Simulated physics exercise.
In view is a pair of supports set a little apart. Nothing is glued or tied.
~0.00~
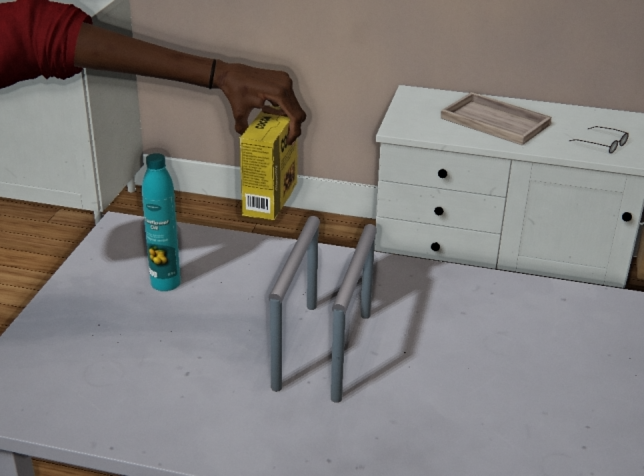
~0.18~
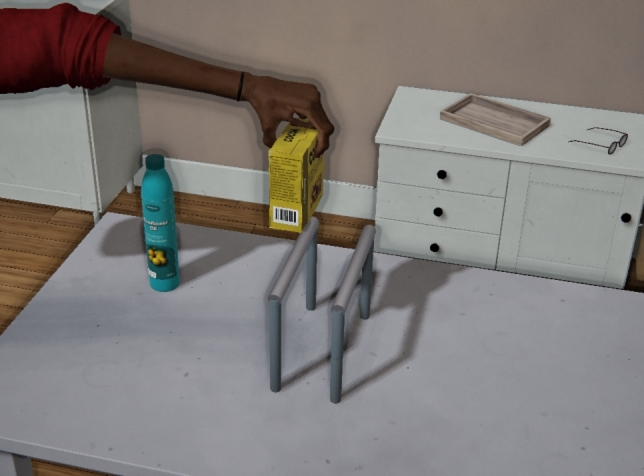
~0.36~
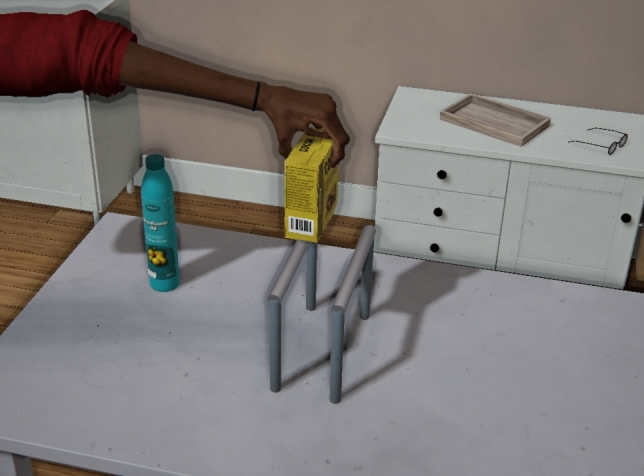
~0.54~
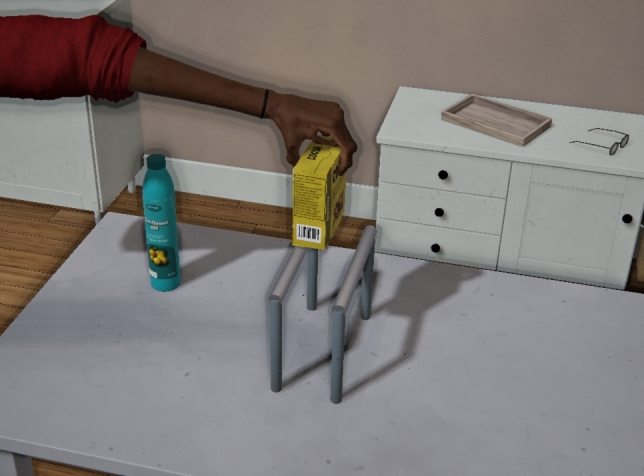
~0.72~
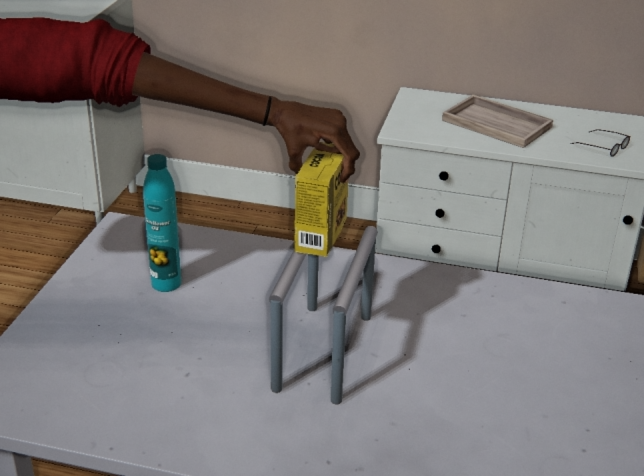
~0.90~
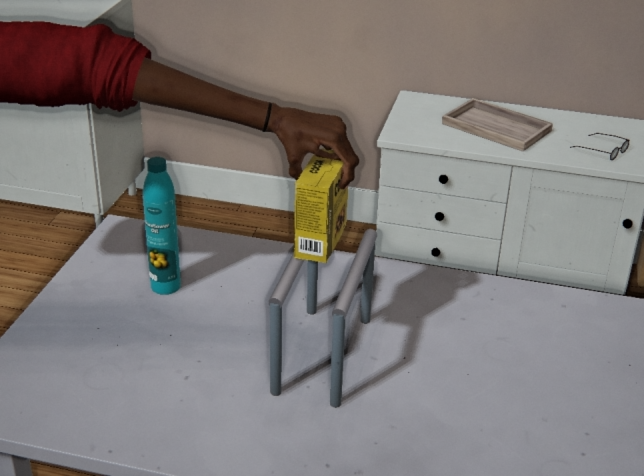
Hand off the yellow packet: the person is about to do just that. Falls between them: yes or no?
Yes.
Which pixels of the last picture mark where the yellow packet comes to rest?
Near (319, 323).
Around 1.10 s, yellow packet displaced a little near (321, 230).
Around 1.20 s, yellow packet displaced about its own width near (319, 299).
Around 1.40 s, yellow packet displaced well along near (319, 322).
Finally (1.9 s), moved from the start, yellow packet; turquoise bottle still in place. Final places as the last picture's camera would see them, yellow packet near (319, 323). The packet reaches the table.
